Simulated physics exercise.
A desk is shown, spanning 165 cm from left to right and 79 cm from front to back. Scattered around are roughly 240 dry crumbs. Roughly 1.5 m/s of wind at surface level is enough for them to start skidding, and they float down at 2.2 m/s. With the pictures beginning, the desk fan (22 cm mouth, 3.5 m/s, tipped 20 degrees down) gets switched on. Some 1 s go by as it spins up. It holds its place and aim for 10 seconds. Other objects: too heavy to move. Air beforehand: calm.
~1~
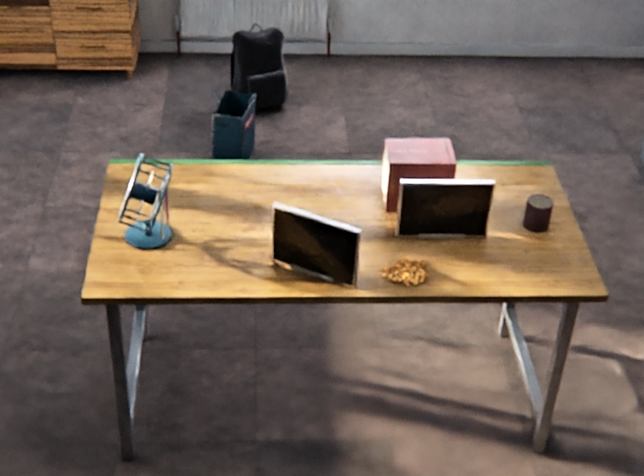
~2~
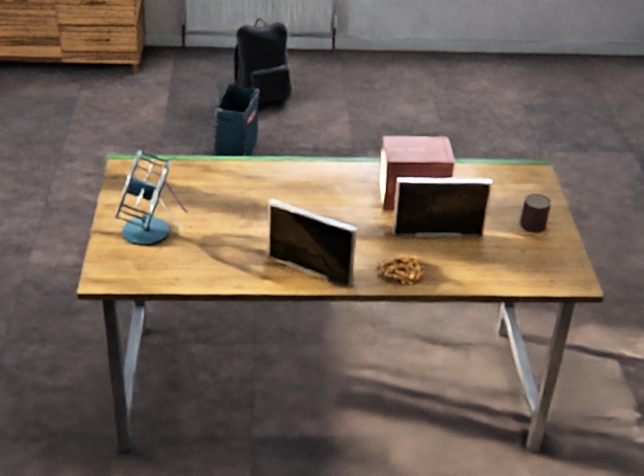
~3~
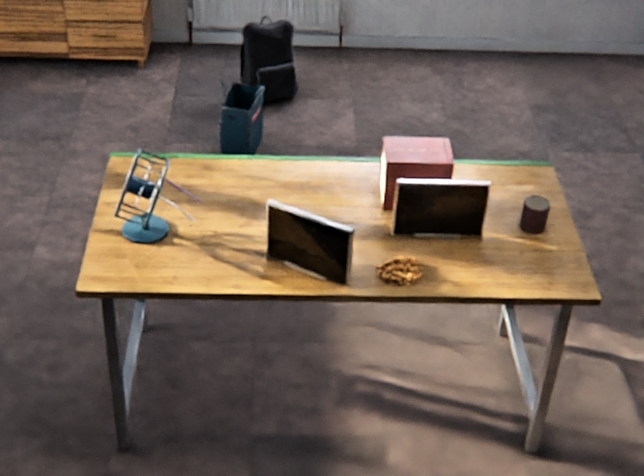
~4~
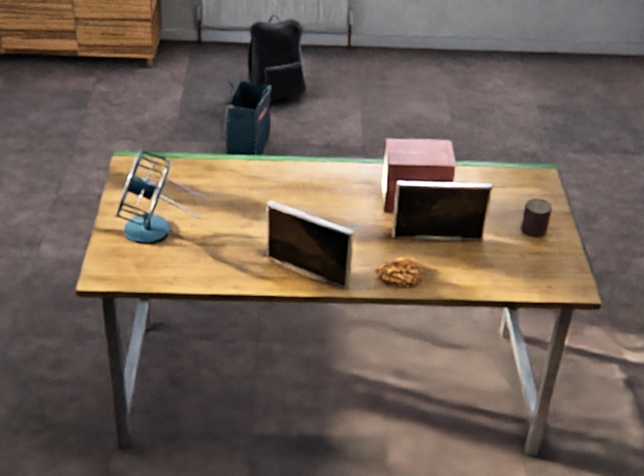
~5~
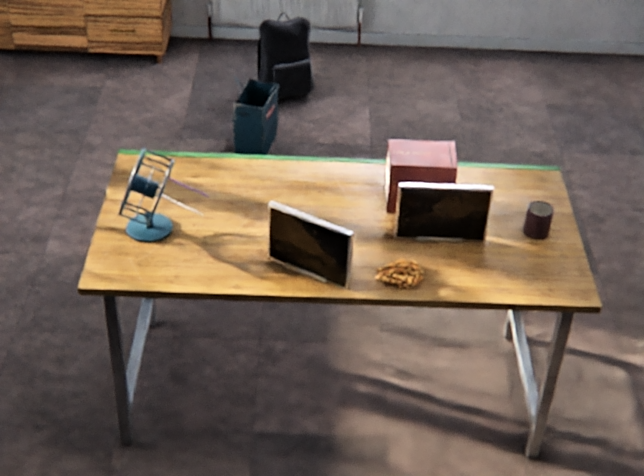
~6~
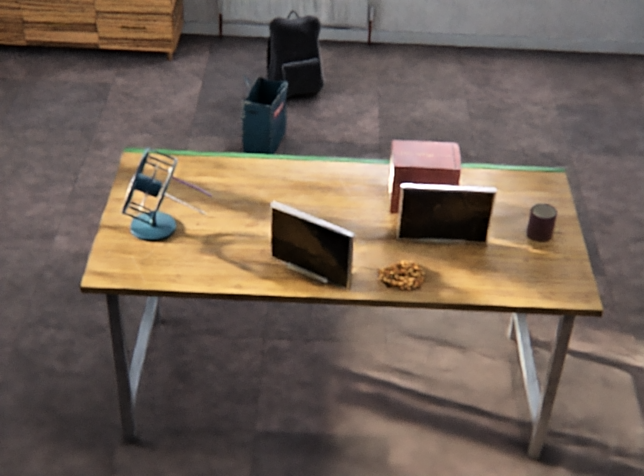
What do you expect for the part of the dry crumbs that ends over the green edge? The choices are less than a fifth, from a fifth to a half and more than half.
Looks like fewer than one in five will finish beyond that edge.
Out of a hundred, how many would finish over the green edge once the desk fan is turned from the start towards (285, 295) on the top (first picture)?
Result: Approx. 0 percent.
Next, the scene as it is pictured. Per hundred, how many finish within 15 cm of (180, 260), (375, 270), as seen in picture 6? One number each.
Estimates in listed order: 0 %; 10 %.
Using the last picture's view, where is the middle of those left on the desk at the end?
I'd put it close to (420, 296) in the last view.
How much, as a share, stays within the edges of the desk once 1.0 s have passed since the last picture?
Reading: About 40 %.
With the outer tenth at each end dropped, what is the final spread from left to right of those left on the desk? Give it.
Around 20 centimetres from left to right.
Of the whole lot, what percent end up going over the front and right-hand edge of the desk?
About 60 % front, about 0 % right-hand.
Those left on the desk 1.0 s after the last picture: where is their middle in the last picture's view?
Their middle sits roughly at (426, 295) in the last view.
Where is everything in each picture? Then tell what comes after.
In the first picture, the middle of the dry crumbs is near (405, 272), none has stirred yet and the mouth of the desk fan is at (145, 193).
In the second picture, the middle of the dry crumbs is near (401, 267), none has stirred yet and the green edge is centred on (332, 158).
In the third picture, the middle of the dry crumbs is near (399, 268), none has stirred yet, the top of a laptop is at (444, 182) and the top of a laptop is at (310, 215).
In the fourth picture, the middle of the dry crumbs is near (399, 271) and none has stirred yet.
In the fifth picture, the middle of the dry crumbs is near (399, 272) and none has stirred yet.
In the sixth picture, the middle of the dry crumbs is near (401, 273) and none has stirred yet.
Then, 1.0 s after the last picture the count stands so, 0 % are over the green edge; the middle of those still in play is near (426, 295).
Then, 2.2 s after the last picture the count stands so, 0 % are over the green edge; the middle of those still in play is near (420, 296).
Then, 4.6 s after the last picture the count stands so, 0 % are over the green edge; the middle of those still in play is near (420, 296).
Then, 9.1 s after the last picture, at the end, 0 % are over the green edge; the middle of those still in play is near (420, 296).
